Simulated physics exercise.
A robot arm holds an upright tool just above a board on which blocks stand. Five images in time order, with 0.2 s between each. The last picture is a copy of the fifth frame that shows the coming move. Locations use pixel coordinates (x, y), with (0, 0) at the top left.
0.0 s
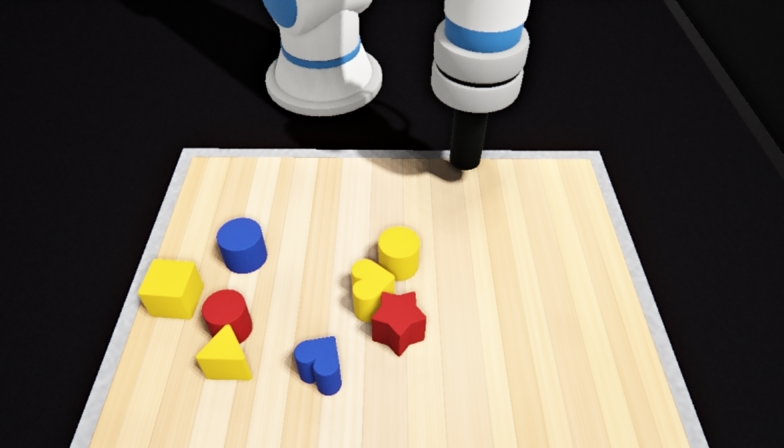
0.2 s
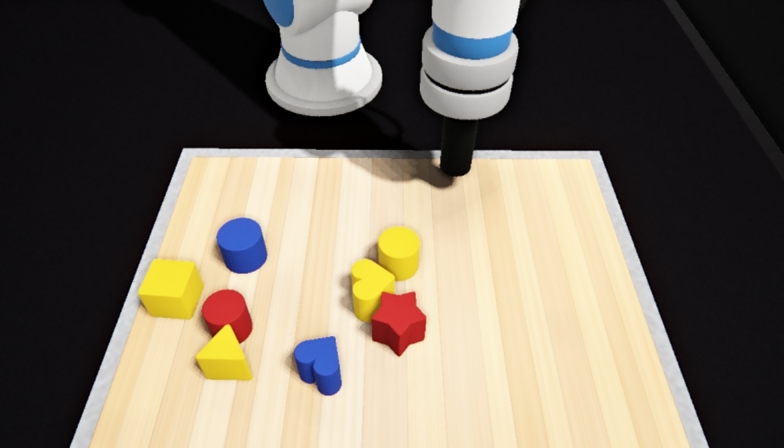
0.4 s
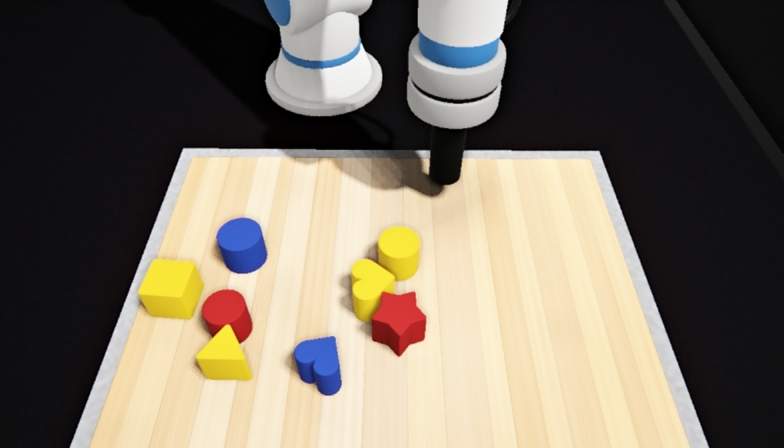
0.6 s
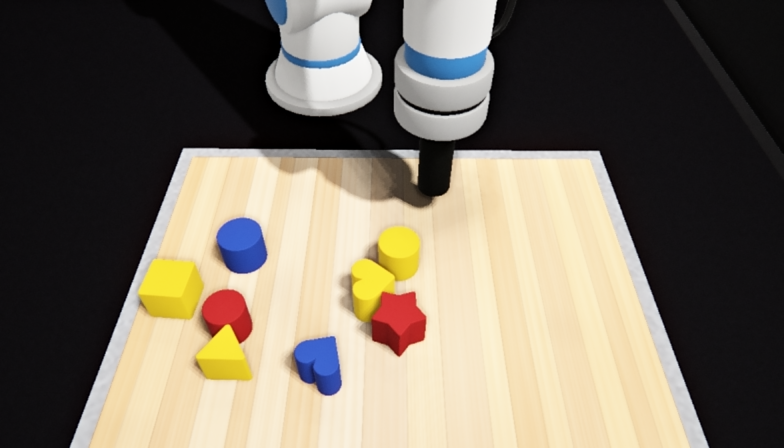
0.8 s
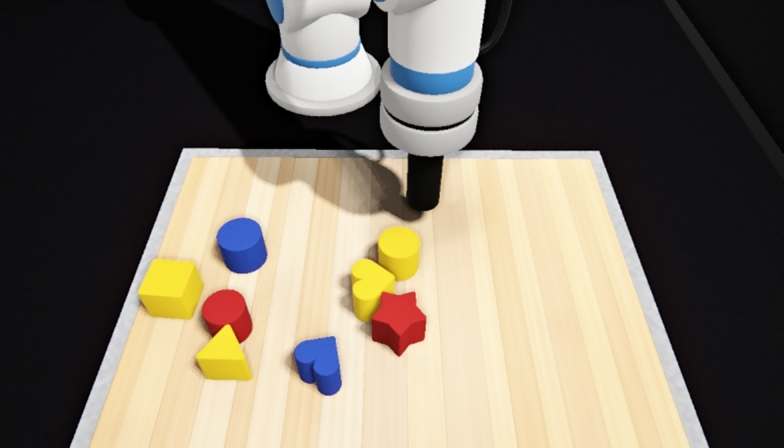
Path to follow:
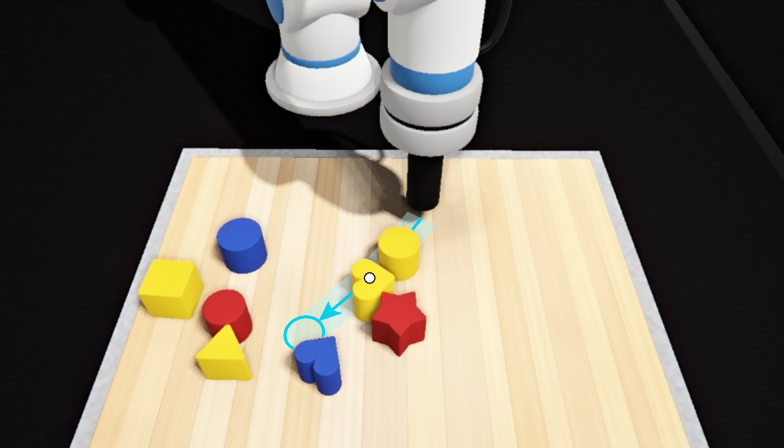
The clip shows a robot arm moving its upright black tool slowly left and toward the viewer over a wooden board, nearing a yellow cylinder, while the scattered red, blue and yellow blocks all stay still.
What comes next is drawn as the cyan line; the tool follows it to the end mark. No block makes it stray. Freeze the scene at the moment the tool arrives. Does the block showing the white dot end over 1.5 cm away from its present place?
It seems so.
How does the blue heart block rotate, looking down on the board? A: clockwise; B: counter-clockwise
Option A.
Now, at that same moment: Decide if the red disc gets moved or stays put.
Once the path is done, it remains where it sat before.
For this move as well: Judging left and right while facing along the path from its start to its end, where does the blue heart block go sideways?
It is displaced to the left.
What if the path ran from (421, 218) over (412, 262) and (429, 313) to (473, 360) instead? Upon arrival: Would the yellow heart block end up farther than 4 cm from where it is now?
It seems not.
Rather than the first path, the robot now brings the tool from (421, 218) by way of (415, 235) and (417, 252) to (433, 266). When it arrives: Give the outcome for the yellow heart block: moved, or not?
By the end it is where it was.
Drawn move, from (421, 218) via (373, 274), ending at (304, 333); the dot is on the yellow heart block.
What follows on the original path. One third of the way, tool (391, 238); yellow heart block (362, 287); yellow disc (390, 263).
Two thirds of the way, tool (350, 276); yellow heart block (342, 313), turned 25° clockwise; red star (401, 325), turned 30° anticlockwise; yellow disc (379, 294).
At the end, tool (301, 316); red disc still; blue heart block (319, 378), turned 45° clockwise; yellow heart block (329, 339), turned 50° anticlockwise; red star (401, 325), turned 30° anticlockwise; yellow disc (379, 294).
